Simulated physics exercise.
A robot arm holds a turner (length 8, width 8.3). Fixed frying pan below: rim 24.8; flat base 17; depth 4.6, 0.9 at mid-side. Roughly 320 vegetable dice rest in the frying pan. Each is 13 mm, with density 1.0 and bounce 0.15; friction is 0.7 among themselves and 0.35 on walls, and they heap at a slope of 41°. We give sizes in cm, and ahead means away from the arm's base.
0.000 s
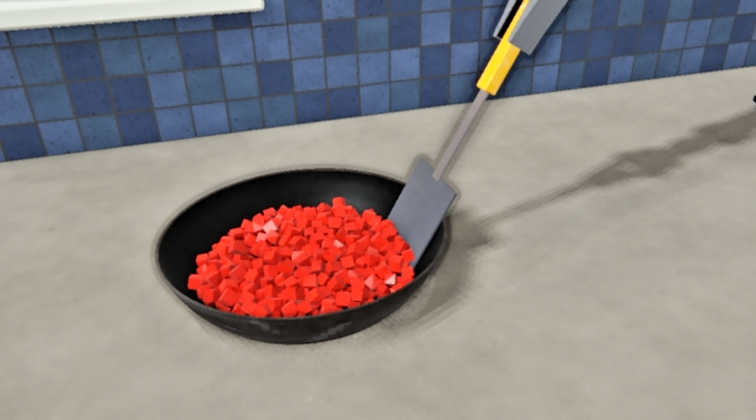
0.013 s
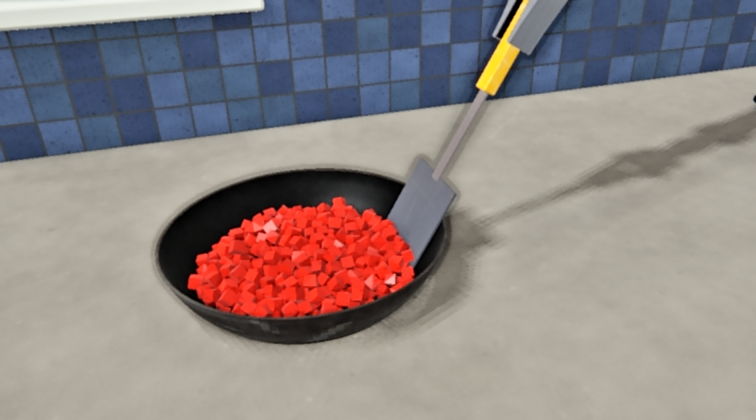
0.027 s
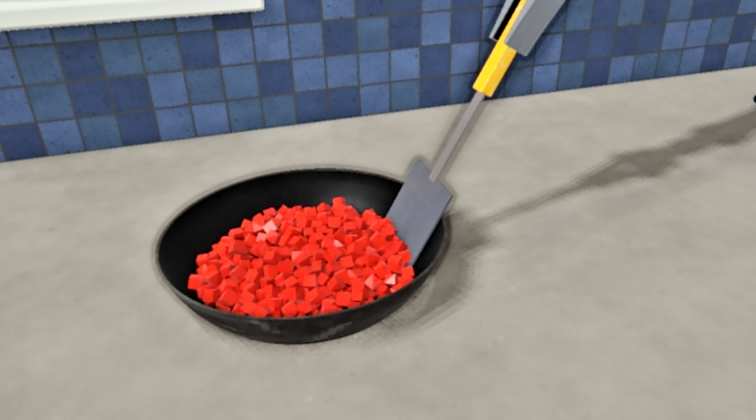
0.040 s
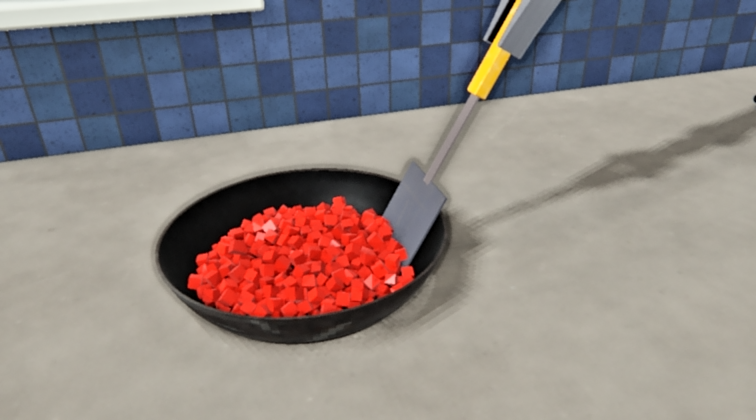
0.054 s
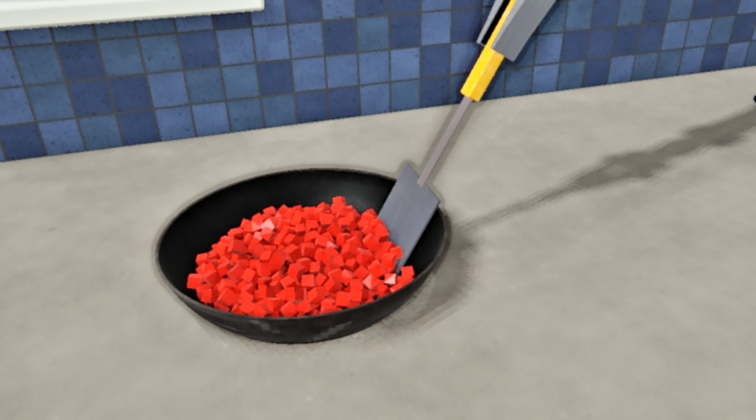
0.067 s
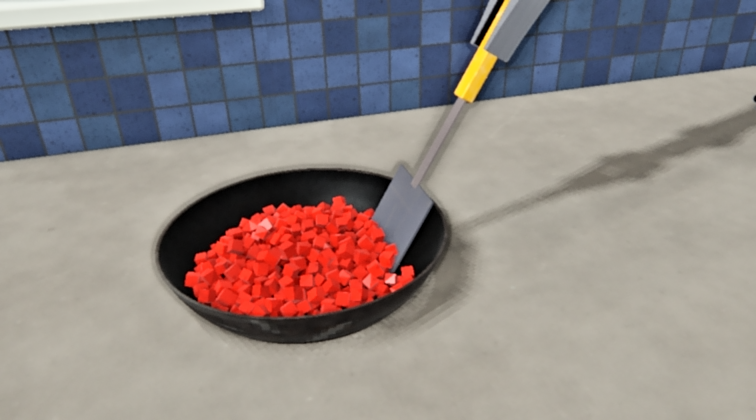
In the video, a grey turner with a yellow section on its handle leans into a black frying pan heaped with small red cubes on a grey countertop, then slides slightly left against the heap, which barely shifts.
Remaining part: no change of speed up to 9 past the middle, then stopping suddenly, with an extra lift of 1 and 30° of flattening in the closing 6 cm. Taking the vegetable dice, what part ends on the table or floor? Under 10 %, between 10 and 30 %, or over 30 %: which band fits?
The band that fits is between 10 and 30 %.
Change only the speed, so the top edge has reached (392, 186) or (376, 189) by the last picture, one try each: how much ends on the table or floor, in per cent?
That comes to about 25 and about 35 percent, in that order.
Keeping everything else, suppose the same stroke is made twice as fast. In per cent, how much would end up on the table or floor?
In that case some 25 per cent.
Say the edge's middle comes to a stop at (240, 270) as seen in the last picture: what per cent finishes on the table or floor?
10 %.
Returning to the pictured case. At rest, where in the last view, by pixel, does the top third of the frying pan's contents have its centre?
It is centred near (201, 241).
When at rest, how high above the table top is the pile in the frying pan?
It reaches about 7.5 cm.
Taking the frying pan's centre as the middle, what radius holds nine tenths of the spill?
About 20 cm from the centre.
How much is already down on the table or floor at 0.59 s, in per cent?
Fraction noted: Close to 20 per cent.
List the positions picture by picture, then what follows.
The first frame shows the turner top edge at (438, 174), sloping 60°; upper third of the load around (310, 247), from x 195 to 410, top at y 205; 322 in the frying pan.
The second frame shows the turner top edge at (438, 175), sloping 60°; upper third of the load around (310, 247), from x 195 to 410, top at y 205.
The third frame shows the turner top edge at (435, 176), sloping 60°; upper third of the load around (310, 247), from x 195 to 410, top at y 205.
The fourth frame shows the turner top edge at (429, 179), sloping 60°; upper third of the load around (311, 247), from x 195 to 410, top at y 205.
The fifth frame shows the turner top edge at (423, 181), sloping 60°; upper third of the load around (304, 249), from x 195 to 410, top at y 205.
The sixth frame shows the turner top edge at (416, 182), sloping 60°; upper third of the load around (298, 250), from x 195 to 410, top at y 200; 322 in the frying pan.
After 0.20 s, sloping 60°, highest piece 6 above the table; 322 in the frying pan.
After 0.33 s, sloping 49°, highest piece 9 above the table; 303 in the frying pan, 2 on the table or floor, 17 on the blade or in flight.
After 0.59 s, sloping 30°, highest piece 8 above the table; 263 in the frying pan, 58 on the table or floor, 1 on the blade or in flight.
After 1.64 s, sloping 30°, highest piece 8 above the table; 263 in the frying pan, 59 on the table or floor.
In the end, 263 in the frying pan, 59 on the table or floor. That is 18 % on the table or floor.
